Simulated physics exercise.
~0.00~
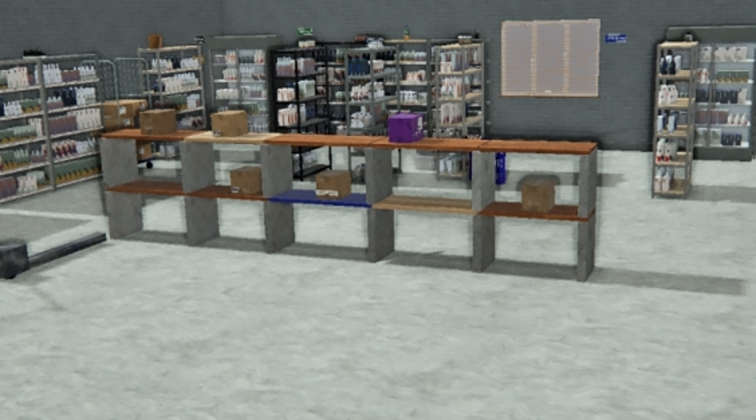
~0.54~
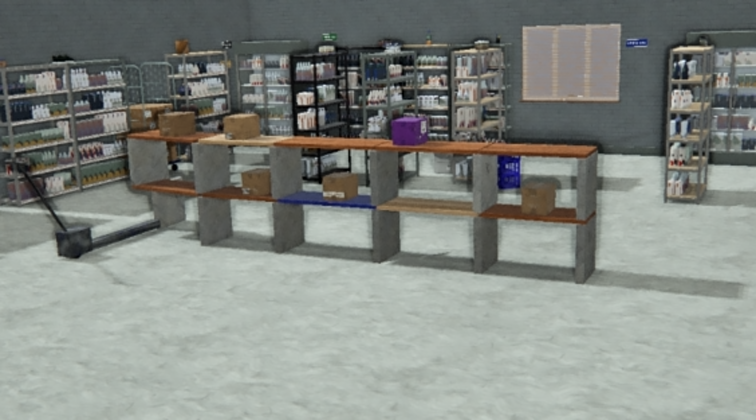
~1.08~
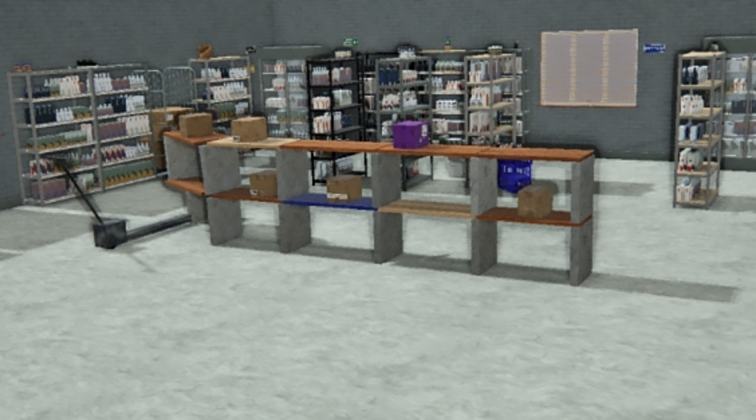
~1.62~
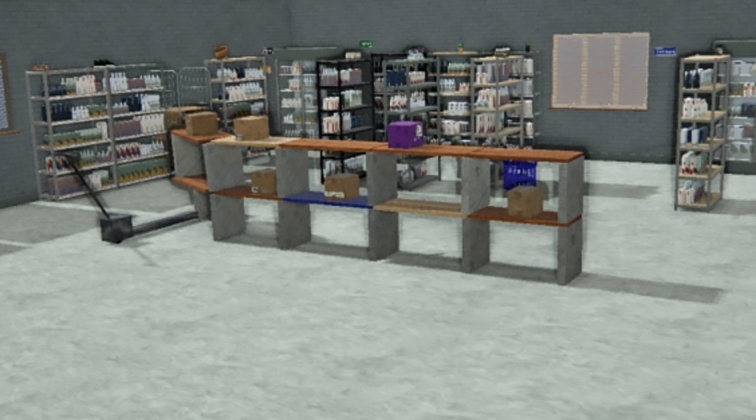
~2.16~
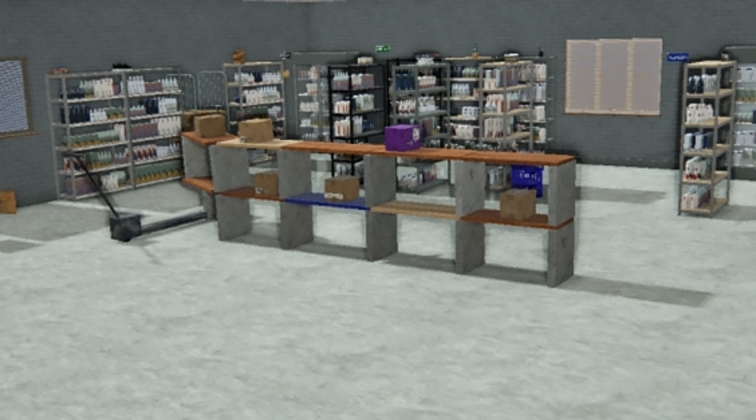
In a shop, a low jack slid in from the left against the foot of a long two-tier shelf of boards on grey blocks, nudging its left end askew, then stopped, with the shelf still standing and the purple carton still on top.
